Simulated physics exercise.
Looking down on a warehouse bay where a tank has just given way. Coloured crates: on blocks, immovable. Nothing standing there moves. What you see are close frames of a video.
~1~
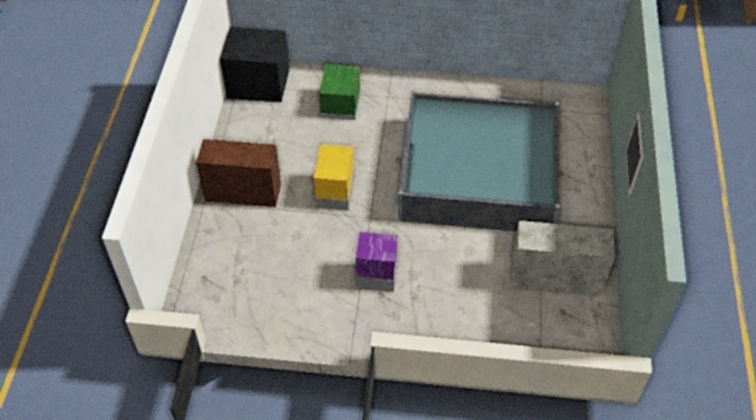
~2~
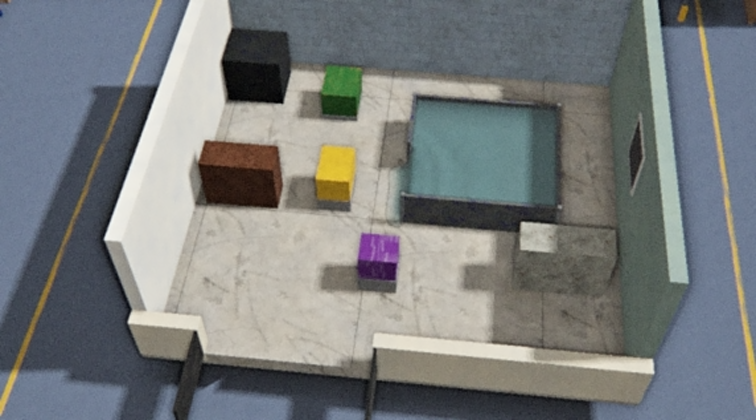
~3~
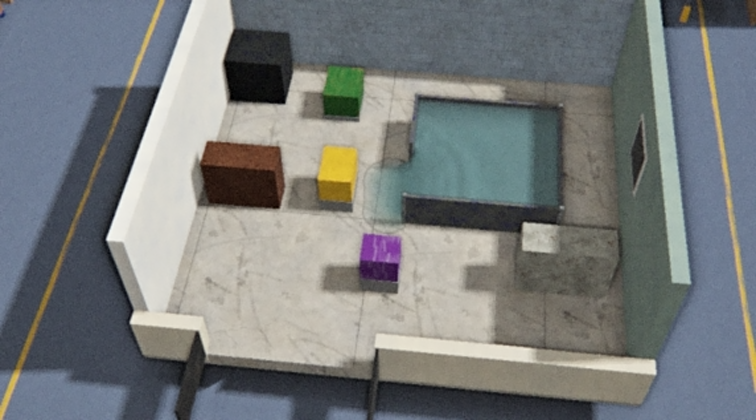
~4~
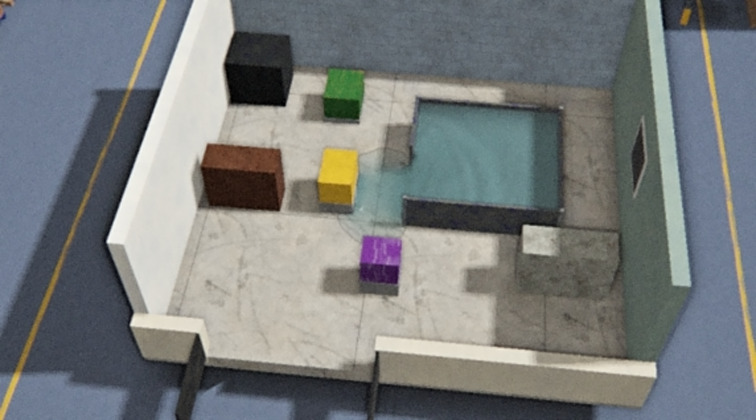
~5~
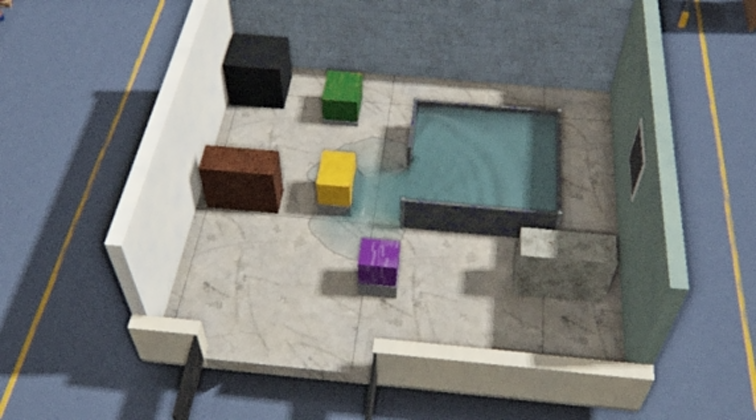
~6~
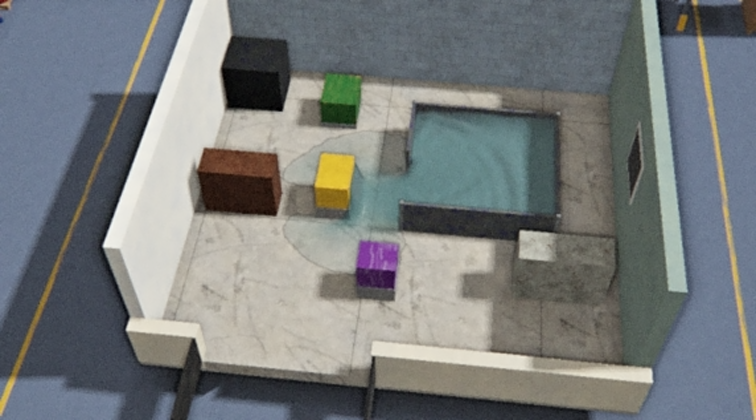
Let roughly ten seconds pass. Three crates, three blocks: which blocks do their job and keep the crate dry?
The purple crate keeps dry; the yellow crate gets wet; the green crate gets wet.
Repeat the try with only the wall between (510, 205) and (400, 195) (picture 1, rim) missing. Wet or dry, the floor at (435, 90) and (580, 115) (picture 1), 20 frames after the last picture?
Waterless, waterless.
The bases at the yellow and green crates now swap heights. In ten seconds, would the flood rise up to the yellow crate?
My guess is that the yellow one is inundated.
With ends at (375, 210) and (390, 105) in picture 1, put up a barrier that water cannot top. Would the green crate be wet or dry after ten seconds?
As I see it, the green one is left untouched.
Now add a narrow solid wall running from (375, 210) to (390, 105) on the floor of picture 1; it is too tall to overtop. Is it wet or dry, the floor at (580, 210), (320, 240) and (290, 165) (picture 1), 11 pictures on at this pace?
First unwetted, then inundated, then unwetted.
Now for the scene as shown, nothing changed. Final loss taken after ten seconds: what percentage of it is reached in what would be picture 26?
Working it through, I arrive at 30 per cent.
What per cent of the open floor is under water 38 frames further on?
I'd put it at roughly 75 per cent.
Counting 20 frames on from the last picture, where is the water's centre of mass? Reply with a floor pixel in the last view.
Around pixel (403, 188) of the last picture.
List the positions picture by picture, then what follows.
The first frame shows the tank at (481, 150) is whole and still.
In the second frame, water pours out at (407, 187) and has run to (396, 222).
In the third frame, water pours out at (409, 188) and has run to (374, 223).
In the fourth frame, the front is at a hidden place, out from the gap at (409, 191).
In the fifth frame, the front is at (315, 171), out from the gap at (407, 193).
In the sixth frame, water pours out at (406, 196) and has run to (292, 169).
A moment on, water covers 25 % of the floor; the purple crate water round its plinth, the yellow crate water round its plinth, the green crate water round its plinth.
Next, water covers 50 % of the floor; the purple crate water round its plinth, the yellow crate water round its plinth, the green crate water round its plinth.
Then, water covers 60 % of the floor; the purple crate water round its plinth, the yellow crate water round its plinth, the green crate water round its plinth.
Later, water covers 75 % of the floor; the purple crate water round its plinth, the yellow crate water round its plinth, the green crate water round its plinth.
In the end, water covers 90 % of the floor; the purple crate stayed above the water, the yellow crate was topped, the green crate was topped.
